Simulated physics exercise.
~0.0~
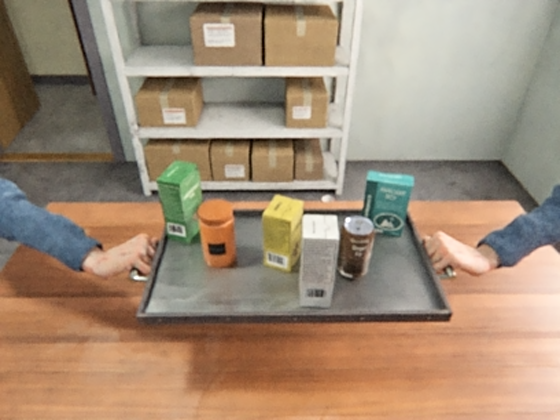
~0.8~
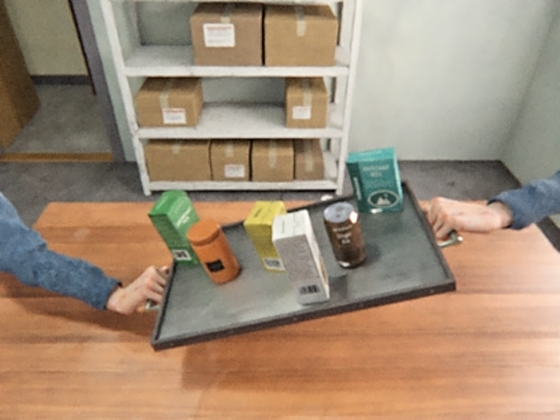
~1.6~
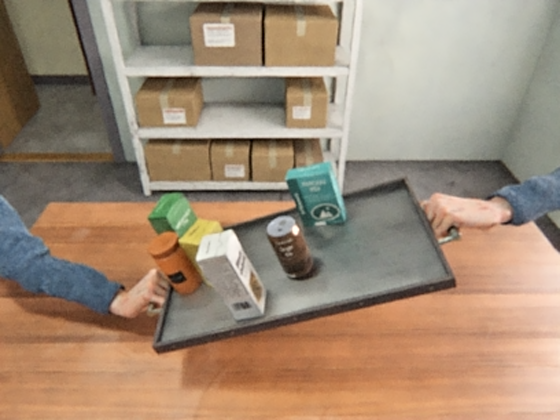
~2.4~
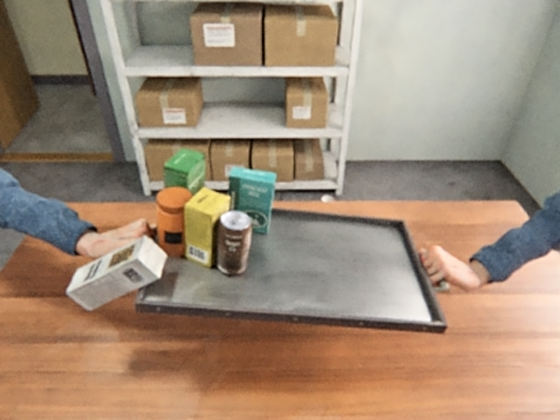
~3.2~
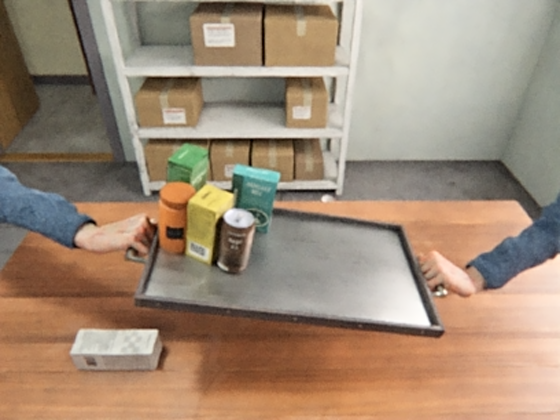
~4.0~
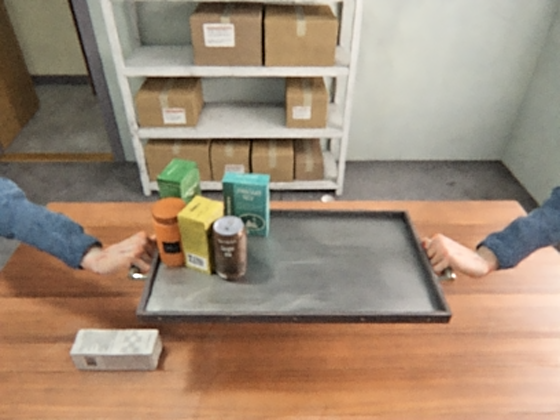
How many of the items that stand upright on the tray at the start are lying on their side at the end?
One item is lying on its side at the end, the white carton, which rests on the table.
